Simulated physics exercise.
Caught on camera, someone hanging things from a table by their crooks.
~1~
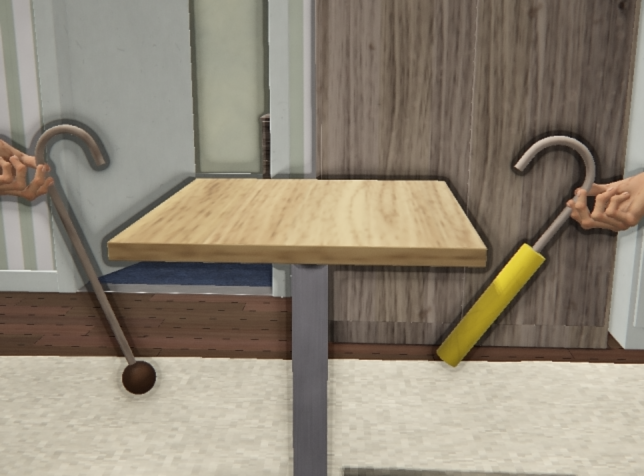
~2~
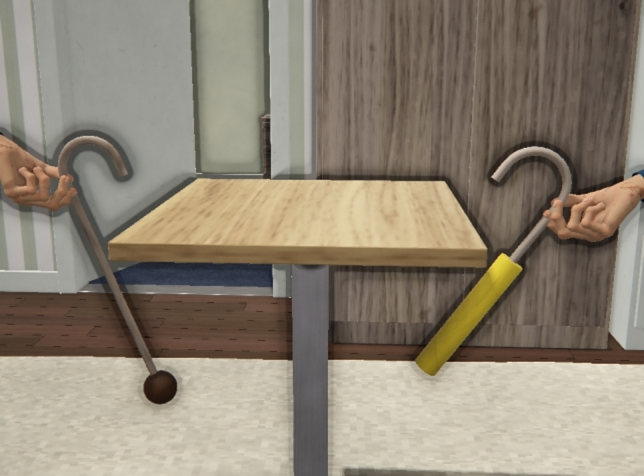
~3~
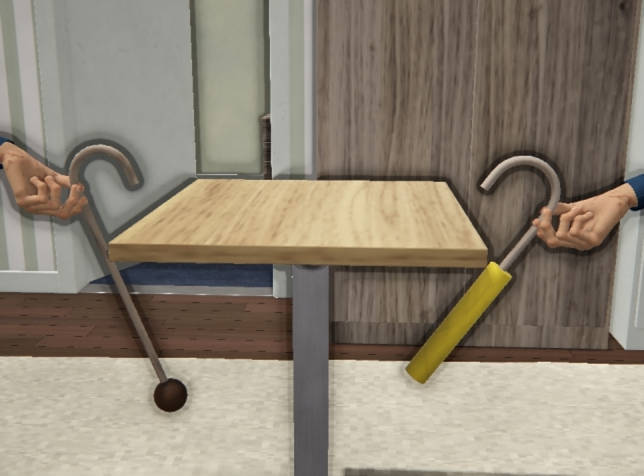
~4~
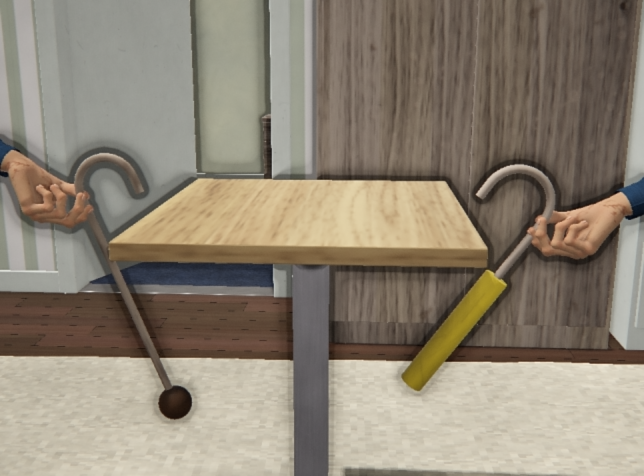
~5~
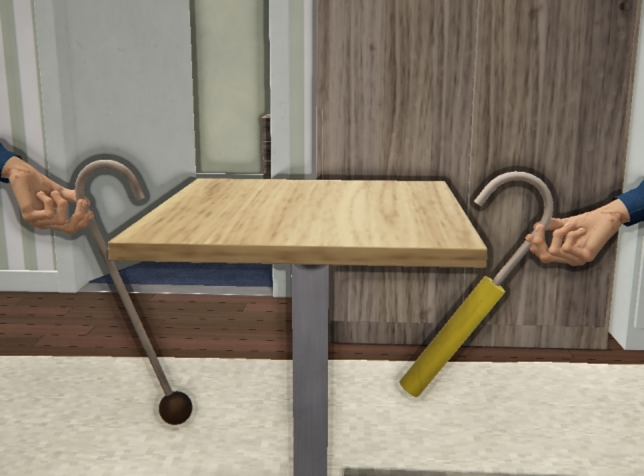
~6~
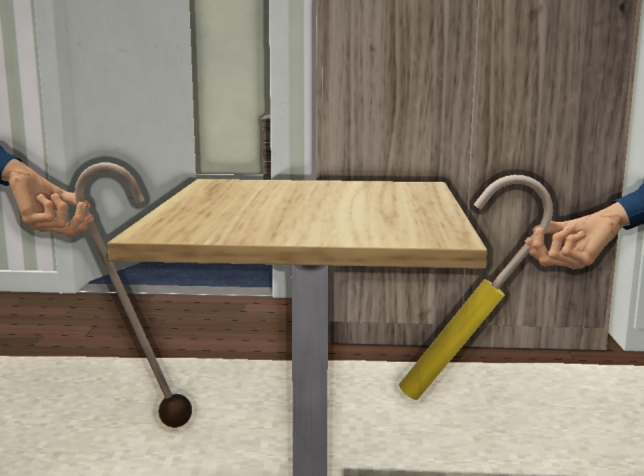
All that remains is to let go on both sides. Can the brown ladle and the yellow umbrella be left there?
As it turns out, the brown ladle falls to the floor and the yellow umbrella falls to the floor.
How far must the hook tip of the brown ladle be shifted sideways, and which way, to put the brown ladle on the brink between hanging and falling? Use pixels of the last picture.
A shift of 20 pixels, going right.
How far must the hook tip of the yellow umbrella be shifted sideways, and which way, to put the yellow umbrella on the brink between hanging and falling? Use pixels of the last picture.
A shift of 16 pixels, going left.
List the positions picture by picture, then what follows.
Still on the way; brown ladle (108, 262); yellow umbrella (500, 250); table (310, 213), in the first picture.
Still on the way; yellow umbrella (477, 260); table (310, 214), in the second picture.
Still on the way; brown ladle (141, 281); table (310, 214), in the third picture.
Still on the way; yellow umbrella (462, 276); table (311, 214), in the fourth picture.
Still on the way; brown ladle (147, 295); table (310, 213), in the fifth picture.
In place, still held; brown ladle (146, 298); yellow umbrella (460, 286); table (310, 214), in the sixth picture.
Then, 0.36 s after the last picture, brown ladle down below near (131, 409); yellow umbrella down below near (480, 450).
Then, 0.60 s after the last picture, brown ladle falling near (59, 468); yellow umbrella down below.
At rest, the brown ladle slips off; the yellow umbrella slips off.
